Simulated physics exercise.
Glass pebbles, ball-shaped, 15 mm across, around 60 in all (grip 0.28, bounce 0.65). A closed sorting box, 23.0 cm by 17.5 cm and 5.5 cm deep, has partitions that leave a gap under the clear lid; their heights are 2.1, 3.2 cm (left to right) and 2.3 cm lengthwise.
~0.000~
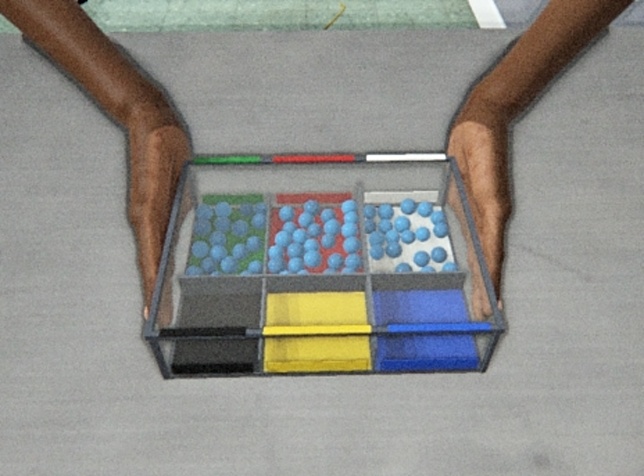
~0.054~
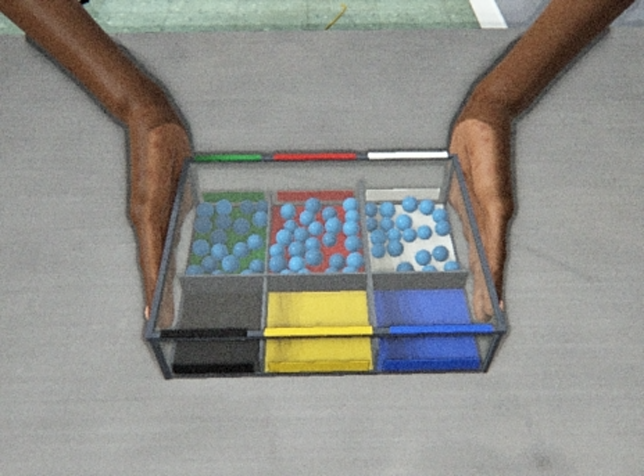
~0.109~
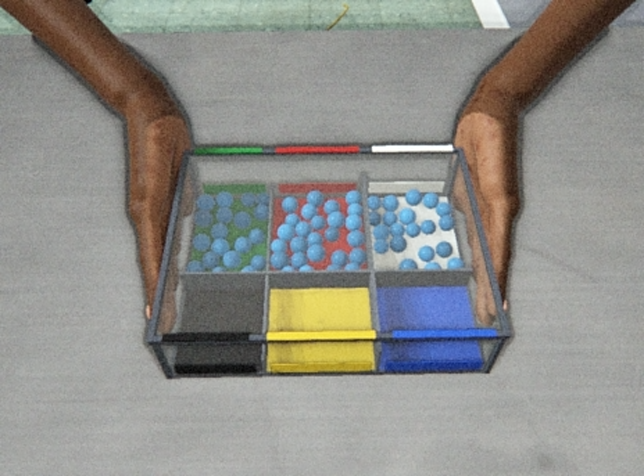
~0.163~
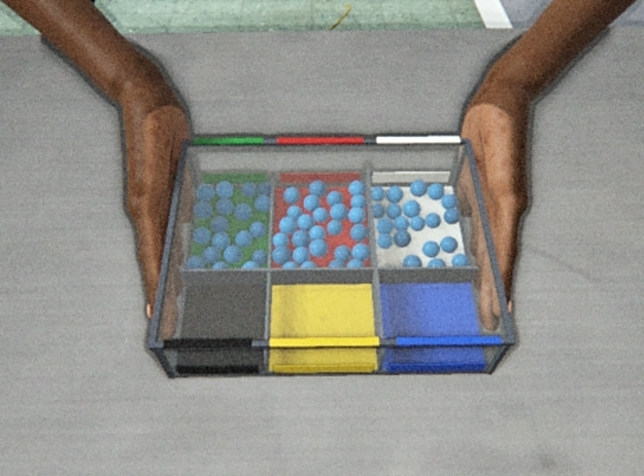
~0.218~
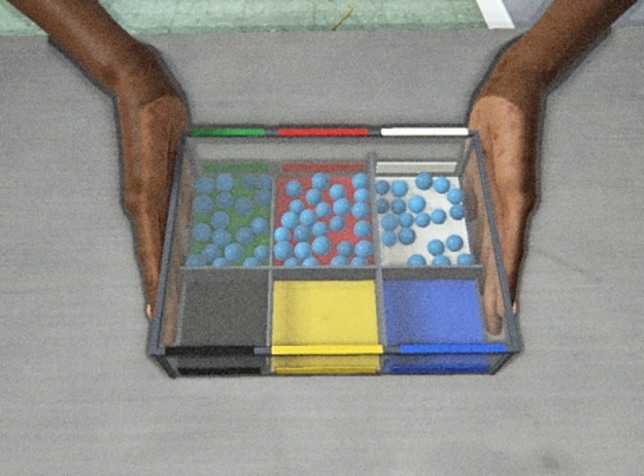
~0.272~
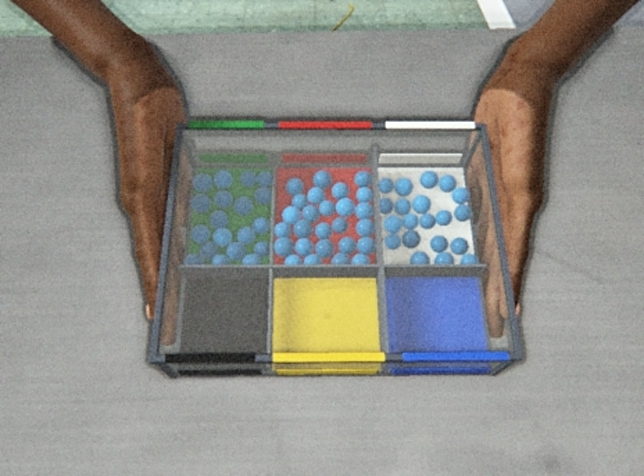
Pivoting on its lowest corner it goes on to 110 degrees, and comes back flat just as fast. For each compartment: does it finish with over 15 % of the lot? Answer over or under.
Red compartment: Under; blue compartment: Over; green compartment: Under; yellow compartment: Over; white compartment: Under; black compartment: Over.
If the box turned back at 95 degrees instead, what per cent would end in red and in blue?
In that case red 5, blue 35.
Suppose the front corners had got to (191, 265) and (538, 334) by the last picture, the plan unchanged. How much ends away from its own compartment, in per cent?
In that case some 70 per cent.
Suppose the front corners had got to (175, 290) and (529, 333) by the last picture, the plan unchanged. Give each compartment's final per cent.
Red 0, blue 50, green 0, yellow 0, white 45, black 0.
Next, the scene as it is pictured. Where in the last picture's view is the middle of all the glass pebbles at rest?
Near (335, 330).
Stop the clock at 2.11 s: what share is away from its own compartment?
Some 100 per cent.
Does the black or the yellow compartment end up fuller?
The yellow compartment.
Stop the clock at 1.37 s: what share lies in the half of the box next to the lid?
About 80 per cent.
After 1.37 s, tilt 110 degrees; red 5 %, blue 25 %, green 10 %, yellow 35 %, white 10 %, black 20 %.
Then, at 2.11 s, tilt 49 degrees; blue 35 %, yellow 40 %, black 25 %.
After 2.87 s, tilt 0 degrees; blue 35 %, yellow 40 %, black 25 %.
At rest (3.7 s), red 0 %, blue 35 %, green 0 %, yellow 40 %, white 0 %, black 25 %.
